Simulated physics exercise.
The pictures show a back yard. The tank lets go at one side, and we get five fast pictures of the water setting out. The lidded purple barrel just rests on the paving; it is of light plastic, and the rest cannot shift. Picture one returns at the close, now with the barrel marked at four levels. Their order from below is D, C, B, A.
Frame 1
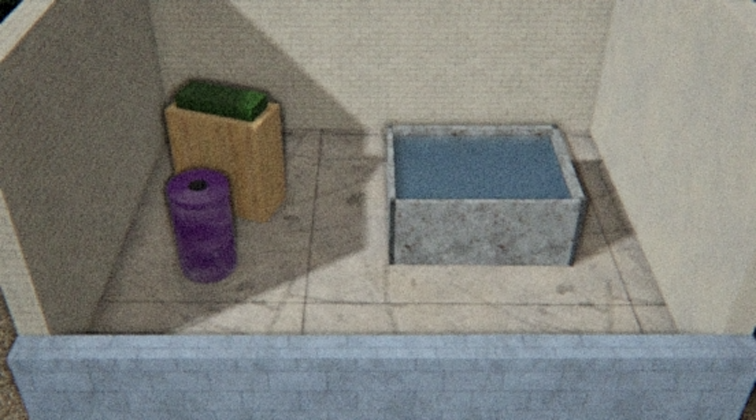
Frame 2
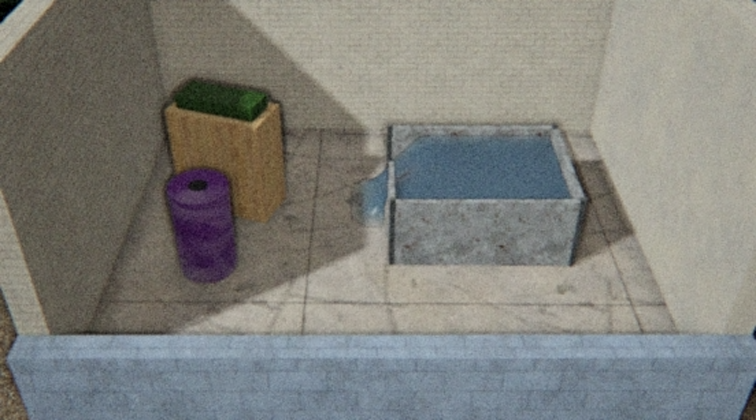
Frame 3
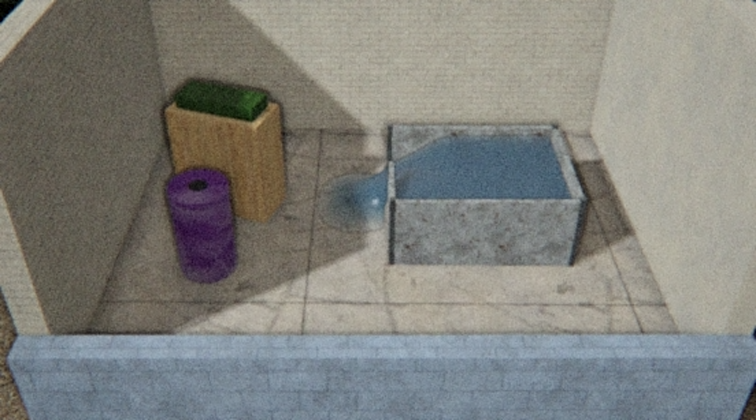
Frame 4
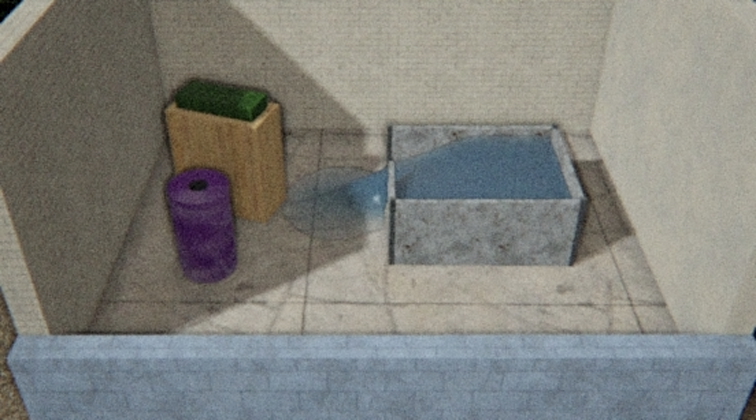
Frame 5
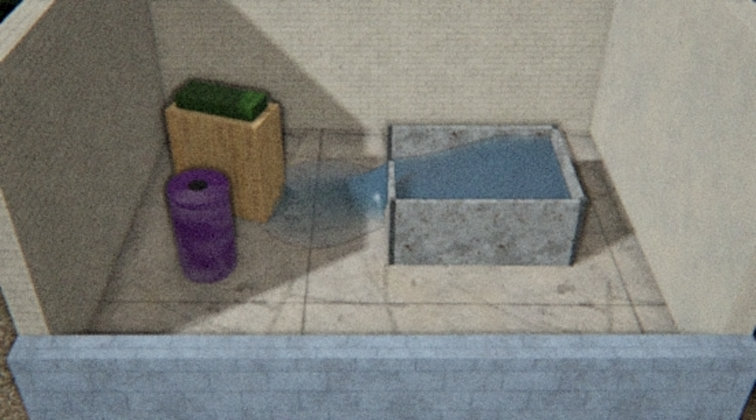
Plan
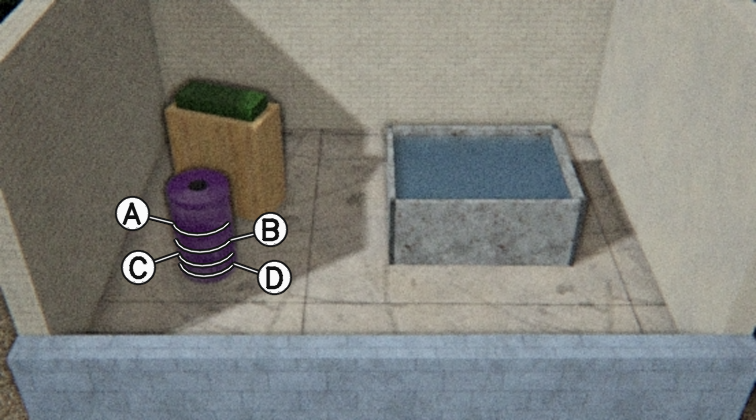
Water poured out of the left side of a full stone tank in a walled yard and spread across the paving toward a wooden box and a purple barrel, which both stayed still.
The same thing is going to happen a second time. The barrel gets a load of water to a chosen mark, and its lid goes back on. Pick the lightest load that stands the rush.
Go for C.
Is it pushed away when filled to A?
No, that is safe.
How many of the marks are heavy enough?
Three of the four.
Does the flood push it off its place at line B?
No, that is safe.
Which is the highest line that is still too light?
The answer is D.
On the marked copy, A at (197, 235); B at (199, 252); C at (202, 265); D at (203, 276); from the bottom up D, C, B, A.
If A is chosen, it does not move.
If B is chosen, it does not move.
If C is chosen, it does not move.
If D is chosen, it is pushed about 3 times its own width away.
